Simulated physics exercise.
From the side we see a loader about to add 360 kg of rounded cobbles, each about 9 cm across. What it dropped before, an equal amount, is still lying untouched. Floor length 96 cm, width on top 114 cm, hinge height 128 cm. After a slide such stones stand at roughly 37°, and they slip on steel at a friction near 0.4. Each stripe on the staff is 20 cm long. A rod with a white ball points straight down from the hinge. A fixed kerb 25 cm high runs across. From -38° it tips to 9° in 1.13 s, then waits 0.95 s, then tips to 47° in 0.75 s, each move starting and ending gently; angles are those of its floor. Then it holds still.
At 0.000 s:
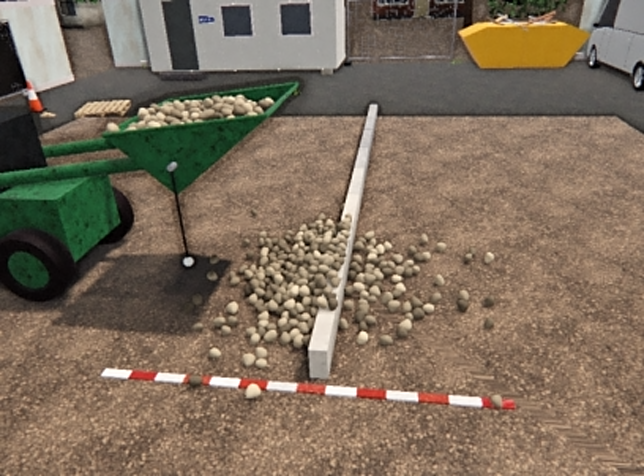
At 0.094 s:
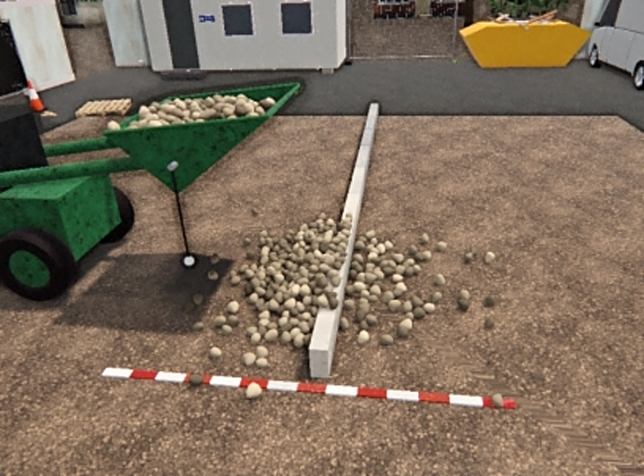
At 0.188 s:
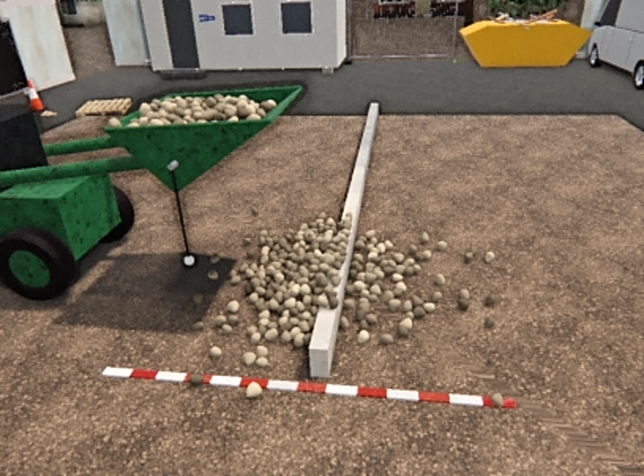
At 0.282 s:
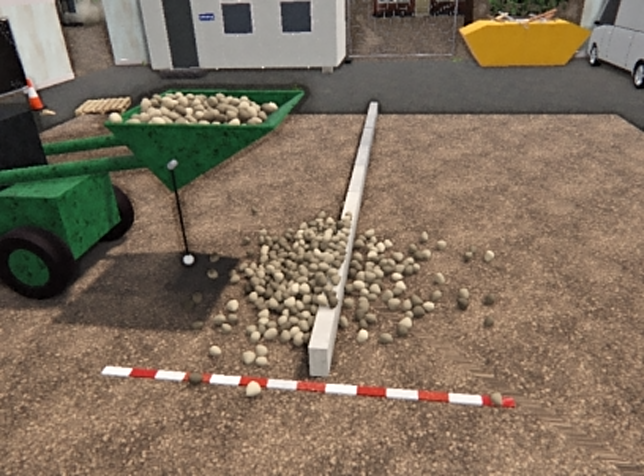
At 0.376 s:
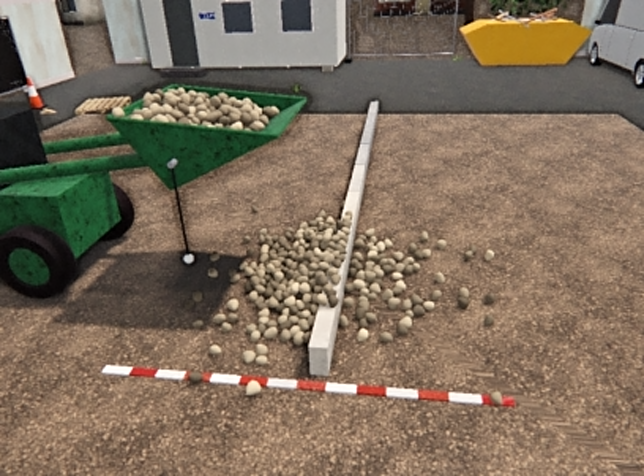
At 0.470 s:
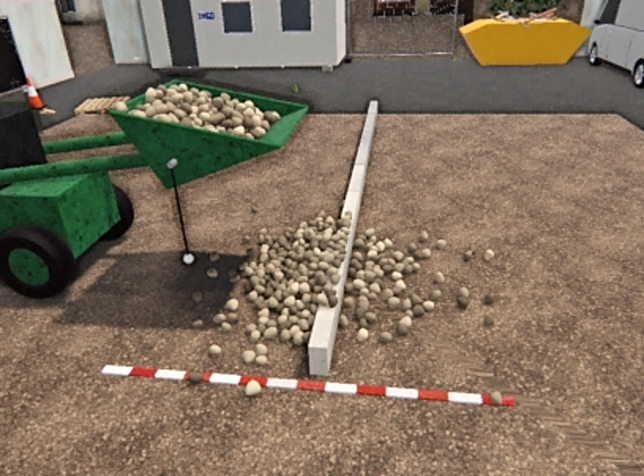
In a gravel yard, a green loader's raised bucket of rounded stones slowly tilts, its front edge lowering and the stones shifting slightly, while a pile of similar stones lies still around a pale kerb behind a red-and-white staff.
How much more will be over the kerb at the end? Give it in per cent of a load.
Close to 5 parts in a hundred.
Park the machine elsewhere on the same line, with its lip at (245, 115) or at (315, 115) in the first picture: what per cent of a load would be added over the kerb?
Near 0 per cent from the first place, 50 from the second.
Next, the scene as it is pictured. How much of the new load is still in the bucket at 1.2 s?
It holds some 100 per cent.
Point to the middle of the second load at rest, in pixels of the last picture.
Their middle is at about (290, 259).
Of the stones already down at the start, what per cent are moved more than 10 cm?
Roughly 10 per cent of them.
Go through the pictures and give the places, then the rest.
In the first frame, the bucket is at -38°, its lip at (267, 116); the top of the load is at (231, 105). The earlier load is highest near (330, 265), 31 cm above ground level, 81 % on this side of the kerb, 19 % over the kerb.
The second frame shows lip at (269, 117), floor tilted -37°, highest stones at (227, 104); the stones move at 0.1 m/s on average.
The third frame shows lip at (271, 121), floor tilted -35°, highest stones at (211, 104); the stones move at 0.1 m/s on average.
In the fourth frame, the bucket is at -31°, its lip at (274, 128); the top of the load is at (188, 102); the stones move at 0.2 m/s on average.
In the fifth frame, the bucket is at -26°, its lip at (278, 136); the top of the load is at (172, 97); the stones move at 0.2 m/s on average.
In the sixth frame, the bucket is at -20°, its lip at (280, 147); the top of the load is at (172, 94); the stones move at 0.3 m/s on average.
After 0.9 s the floor is at 2°; in per cent of one load, 100 in the bucket, 81 on this side of the kerb, 19 over the kerb; the foremost stones are at (478, 291).
After 1.2 s the floor is at 9°; in per cent of one load, 100 in the bucket, 81 on this side of the kerb, 19 over the kerb; the foremost stones are at (478, 291).
After 3.3 s the floor is at 47°; in per cent of one load, 0 in the bucket, 177 on this side of the kerb, 23 over the kerb; the foremost stones are at (480, 284).
After 5.9 s the floor is at 47°; in per cent of one load, 0 in the bucket, 176 on this side of the kerb, 24 over the kerb; the foremost stones are at (480, 284). Net gain over the kerb, 5.
